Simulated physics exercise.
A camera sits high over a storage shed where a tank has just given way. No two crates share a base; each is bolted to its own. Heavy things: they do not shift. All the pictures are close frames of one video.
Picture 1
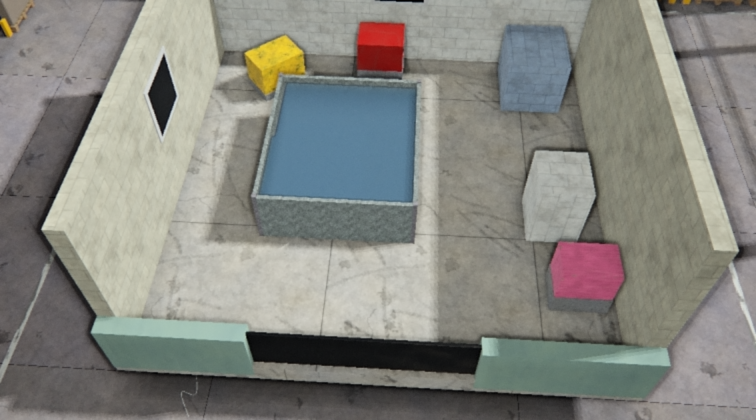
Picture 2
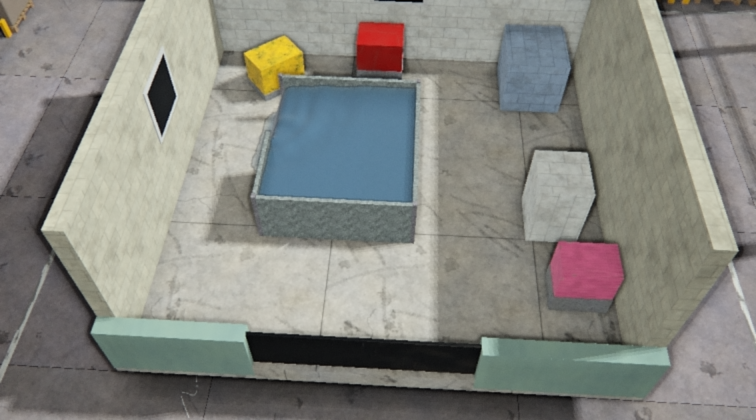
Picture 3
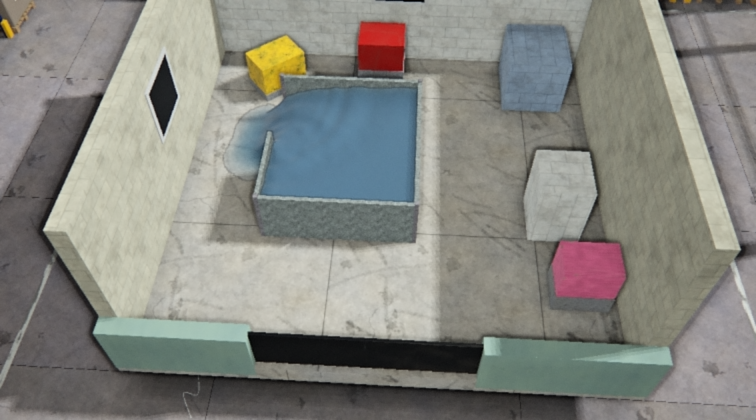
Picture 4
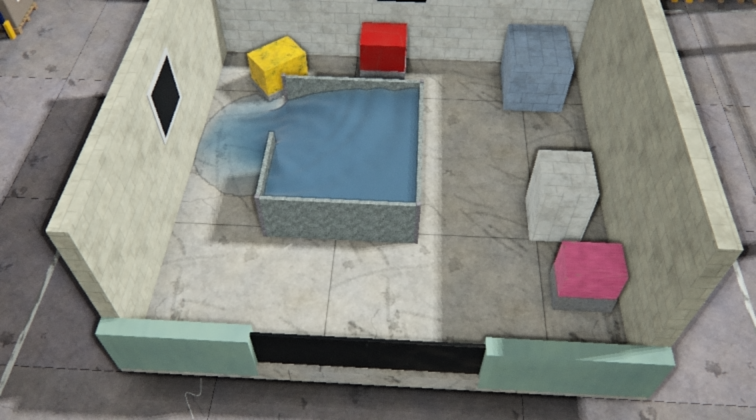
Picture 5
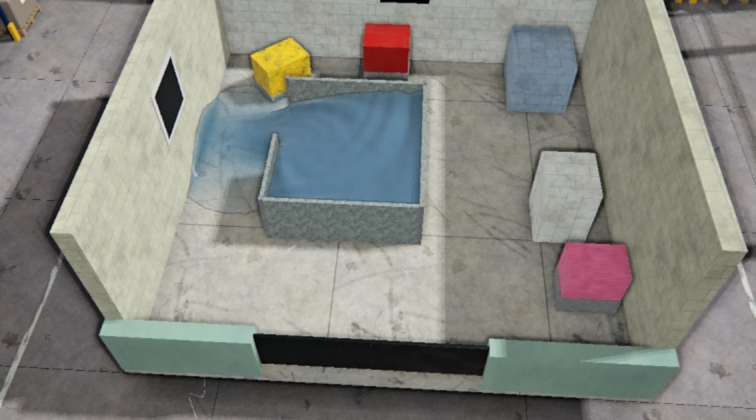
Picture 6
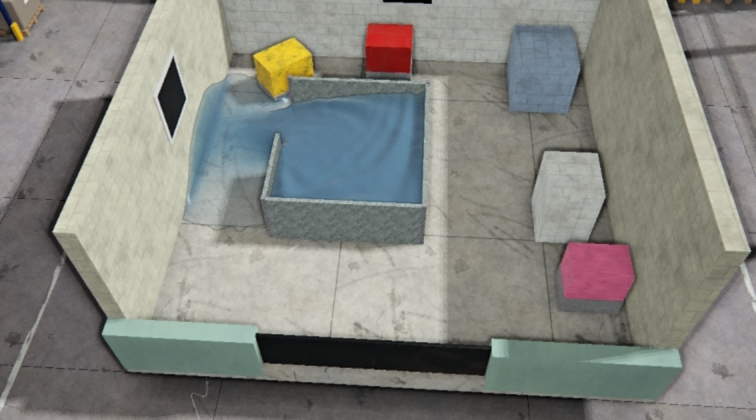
A walled shed held an open tank of still blue water among several colored crates, then water poured through a gap in its left side and spread across the floor to the left wall.
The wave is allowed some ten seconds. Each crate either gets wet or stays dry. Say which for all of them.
Result: Red crate: Untouched. Yellow crate: Touched. Pink crate: Untouched.
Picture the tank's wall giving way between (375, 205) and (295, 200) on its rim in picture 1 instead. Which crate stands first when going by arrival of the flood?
That would be the pink-painted one, reached first.
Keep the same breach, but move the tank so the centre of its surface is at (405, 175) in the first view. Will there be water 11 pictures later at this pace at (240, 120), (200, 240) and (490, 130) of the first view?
First drenched; next drenched; last unwetted.
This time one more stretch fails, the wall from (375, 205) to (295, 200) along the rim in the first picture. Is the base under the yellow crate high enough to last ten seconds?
As far as I can tell, the yellow crate is overrun.
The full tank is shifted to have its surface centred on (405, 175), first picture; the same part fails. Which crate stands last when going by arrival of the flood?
Answer: The one in pink.
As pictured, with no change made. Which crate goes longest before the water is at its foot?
I think it's the pink crate.
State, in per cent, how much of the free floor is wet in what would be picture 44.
It comes to 95 per cent.
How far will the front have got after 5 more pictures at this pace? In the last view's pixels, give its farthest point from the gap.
The wet edge reaches furthest near (152, 321).
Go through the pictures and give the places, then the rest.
Still water in the open tank at (343, 139), in the first picture.
The front is at a hidden place, out from the gap at (280, 129), in the second picture.
Water pours out at (282, 131) and has run to (232, 166), in the third picture.
The front is at (196, 157), out from the gap at (284, 133), in the fourth picture.
Water pours out at (288, 135) and has run to (218, 96), in the fifth picture.
The front is at (226, 78), out from the gap at (290, 134), in the sixth picture.
A moment on, water covers 20 % of the floor; the red crate not reached, the yellow crate water round its plinth, the pink crate not reached.
Next, water covers 35 % of the floor; the red crate water round its plinth, the yellow crate water round its plinth, the pink crate not reached.
Then, water covers 60 % of the floor; the red crate water round its plinth, the yellow crate water round its plinth, the pink crate not reached.
Later, water covers 95 % of the floor; the red crate water round its plinth, the yellow crate water round its plinth, the pink crate water round its plinth.
In the end, water covers 100 % of the floor; the red crate stayed above the water, the yellow crate was topped, the pink crate stayed above the water.
